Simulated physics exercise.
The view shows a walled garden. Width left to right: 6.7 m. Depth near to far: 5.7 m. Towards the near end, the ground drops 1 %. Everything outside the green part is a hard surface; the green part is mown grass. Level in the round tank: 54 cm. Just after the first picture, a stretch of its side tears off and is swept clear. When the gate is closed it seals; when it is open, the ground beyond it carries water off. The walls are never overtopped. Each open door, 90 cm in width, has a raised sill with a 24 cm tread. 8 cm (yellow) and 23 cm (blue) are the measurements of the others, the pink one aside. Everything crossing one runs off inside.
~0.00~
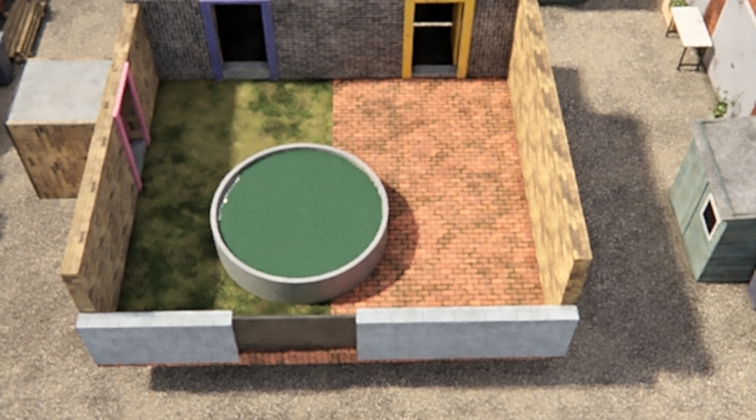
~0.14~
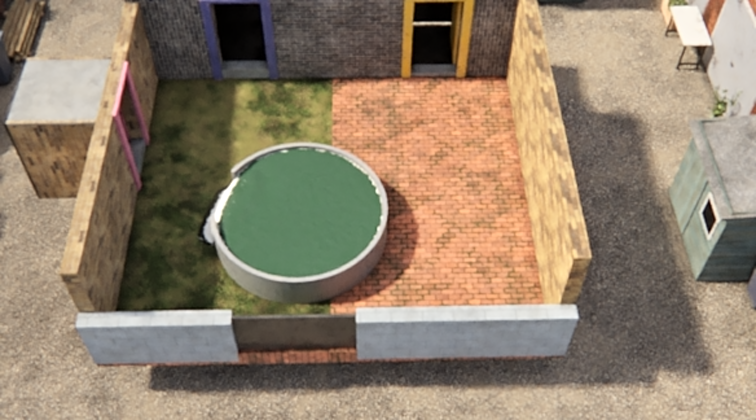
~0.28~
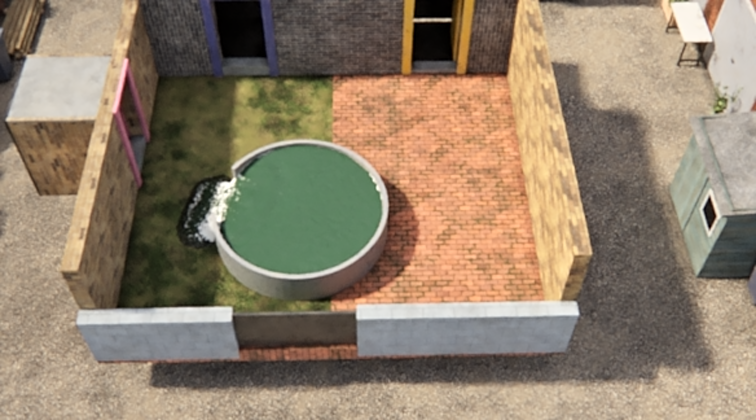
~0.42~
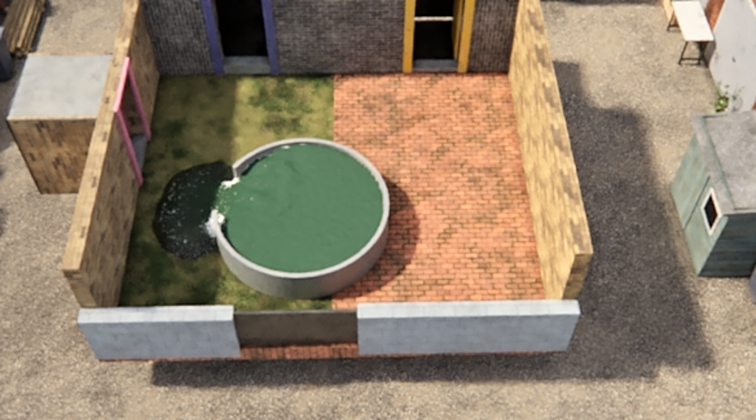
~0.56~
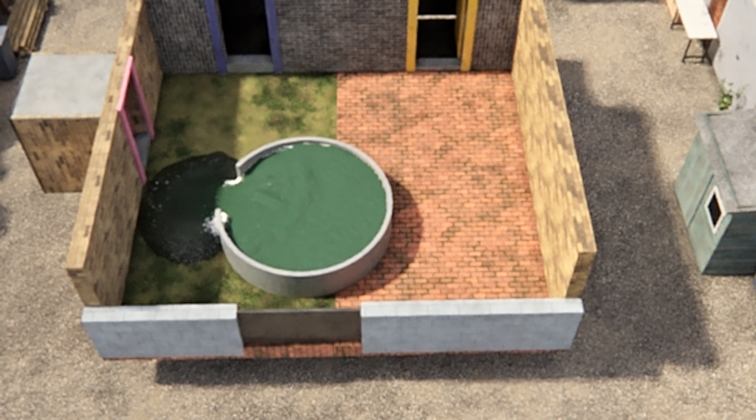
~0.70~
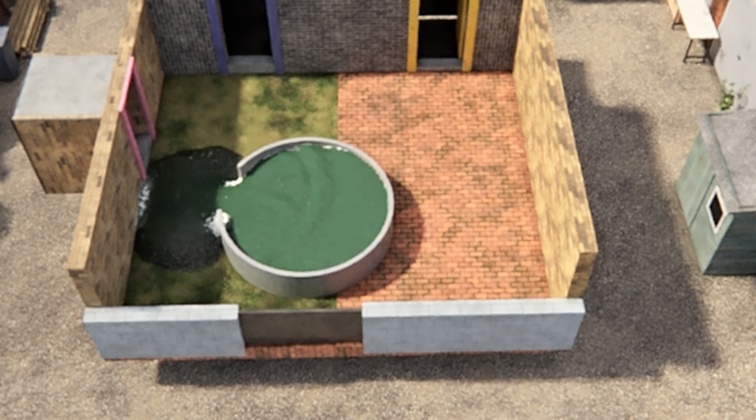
A round tank's left side breaks open and dark water spreads leftward across the grass.
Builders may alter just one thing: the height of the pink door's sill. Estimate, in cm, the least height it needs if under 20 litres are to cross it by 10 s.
I would say 19 cm.
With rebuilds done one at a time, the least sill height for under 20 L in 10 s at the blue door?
At blue, roughly 8.5 cm.
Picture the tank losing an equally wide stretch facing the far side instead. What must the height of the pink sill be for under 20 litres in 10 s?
I'd say close to 6.0 cm.
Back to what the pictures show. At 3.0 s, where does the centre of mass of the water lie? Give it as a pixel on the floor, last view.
Look at about (257, 212) in the last view.
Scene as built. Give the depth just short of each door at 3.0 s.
In cm: Pink 21, yellow 0, blue 8.
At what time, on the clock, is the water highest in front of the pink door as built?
Approximately 2.2 s.
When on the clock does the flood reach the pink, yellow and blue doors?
Arrival: Pink 0.8 s, yellow 5.5 s, blue 2.8 s.
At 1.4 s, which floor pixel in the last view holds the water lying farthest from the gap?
The farthest wet point sits near (157, 120) in the last view.
After 1.4 s water covers 15 % of the floor, deepest (32 cm) near (152, 205); 22 cm at the pink door, 0 litres in over its 20 cm sill.
After 3.0 s water covers 30 % of the floor, deepest (28 cm) near (152, 205); 21 cm at the pink door, 11 litres in over its 20 cm sill.
After 10.0 s water covers 100 % of the floor, deepest (15 cm) near (118, 337); 11 cm at the pink door, 14 litres in over its 20 cm sill.
At the pink door as built, the water arrived by 0.9 s and peaked near 24 cm at 2.2 s.
Run again over the same 10 s with other heights there, 39 litres in over 16.5 cm, 5 litres over 22.5 cm. The limit of 20 litres is kept from about 19 cm up.
